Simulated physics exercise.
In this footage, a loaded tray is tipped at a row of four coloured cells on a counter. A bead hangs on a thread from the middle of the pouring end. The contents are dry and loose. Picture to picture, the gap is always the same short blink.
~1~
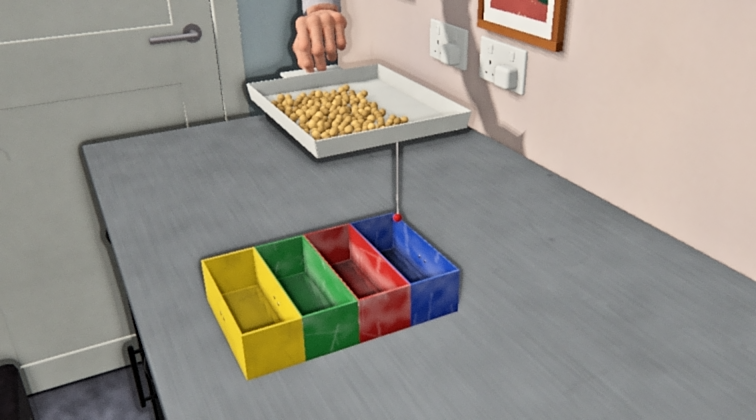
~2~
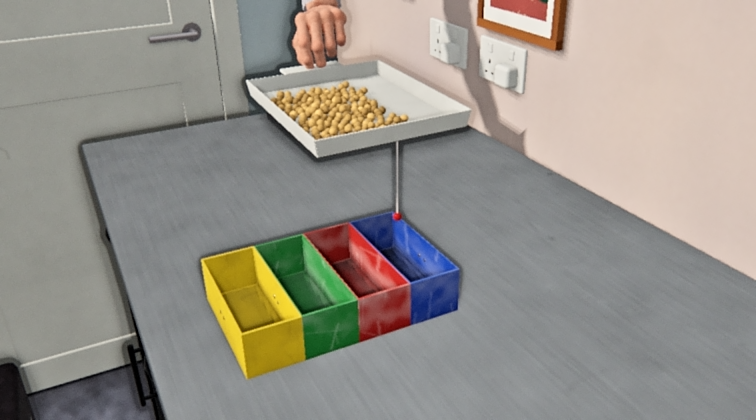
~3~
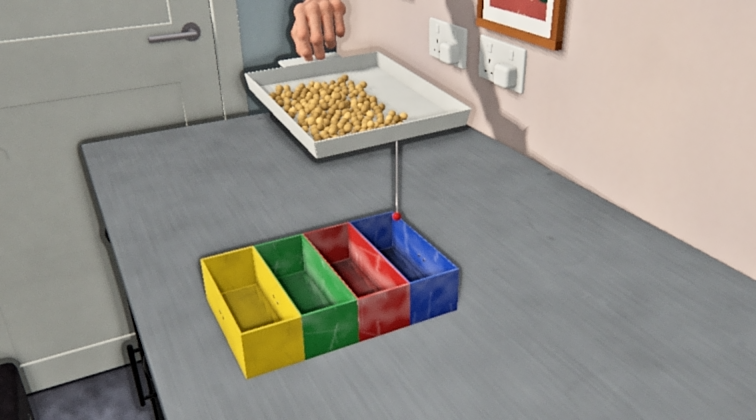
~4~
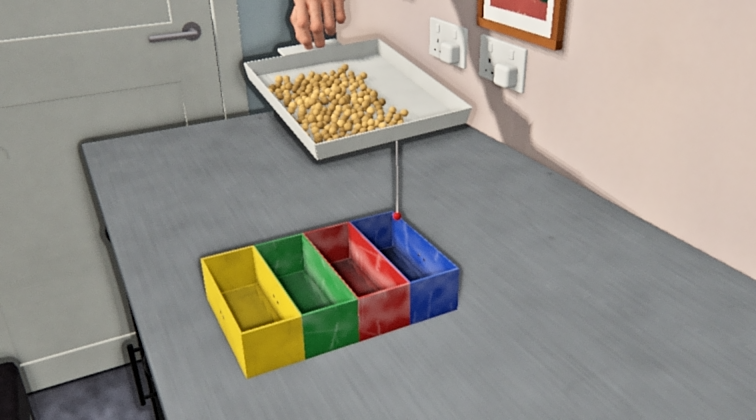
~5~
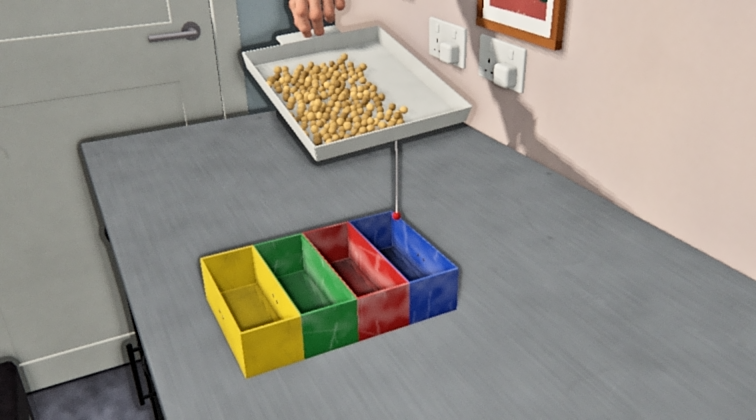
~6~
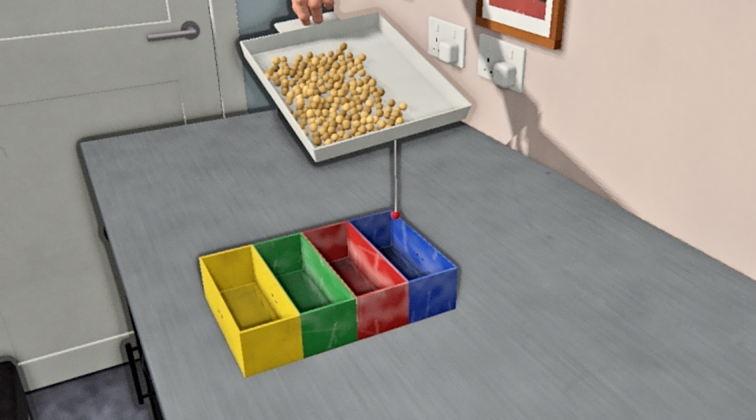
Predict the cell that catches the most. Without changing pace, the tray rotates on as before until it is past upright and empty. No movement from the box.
I would say the red one.
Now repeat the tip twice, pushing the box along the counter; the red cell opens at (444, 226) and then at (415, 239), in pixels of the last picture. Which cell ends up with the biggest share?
So the first one goes to the yellow cell and the second to the green one.
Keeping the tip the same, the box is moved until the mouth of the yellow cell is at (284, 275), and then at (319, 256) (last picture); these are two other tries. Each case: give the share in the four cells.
You'd get 100 per cent first and 100 per cent second.
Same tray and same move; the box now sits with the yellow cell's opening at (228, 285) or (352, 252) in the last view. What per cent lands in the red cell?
About 50 per cent, then about 0 per cent.
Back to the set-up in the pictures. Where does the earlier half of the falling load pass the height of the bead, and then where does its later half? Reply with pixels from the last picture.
Around (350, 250), followed by around (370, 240).
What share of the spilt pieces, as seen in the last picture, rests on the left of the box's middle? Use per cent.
I reckon around 0 per cent.
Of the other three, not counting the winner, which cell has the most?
Rank 2: The blue cell.
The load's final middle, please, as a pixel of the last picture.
Around (369, 296).
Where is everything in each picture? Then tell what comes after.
Corners of the pouring end near (317, 140) and (467, 111), level; middle of the load near (336, 113), dried chickpeas; bead on its thread near (398, 218); yellow cell near (274, 344); green cell near (331, 326); red cell near (385, 310); blue cell near (435, 294), in the first frame.
Corners of the pouring end near (317, 139) and (467, 109), level; middle of the load near (336, 111), in the second frame.
Corners of the pouring end near (316, 141) and (467, 108), tipped barely, lowest at the left corner; middle of the load near (335, 108), in the third frame.
Corners of the pouring end near (317, 143) and (468, 107), tipped a little, lowest at the left corner; middle of the load near (336, 103), in the fourth frame.
Corners of the pouring end near (316, 145) and (468, 105), tipped a little, lowest at the left corner; middle of the load near (335, 99), in the fifth frame.
Corners of the pouring end near (316, 147) and (467, 104), tipped clearly, lowest at the left corner; middle of the load near (335, 94); yellow cell near (272, 342); green cell near (329, 324); red cell near (383, 307); blue cell near (433, 292), in the sixth frame.
Shortly afterwards, tray tipped steeply; all but a few on the tray; only a few falling or outside the box.
Next, tray tipped right over; all but a few on the tray; only a few in the red cell; only a few in the green cell; only a few in the blue cell.
Some moments later, tray tipped past a quarter turn; near half in the red cell; near a quarter in the blue cell; a little in the green cell; a little falling or outside the box.
In the end, tray tipped past a quarter turn; near half in the red cell; near a quarter in the blue cell; a little in the green cell; none at all in the yellow cell; a little outside the box.
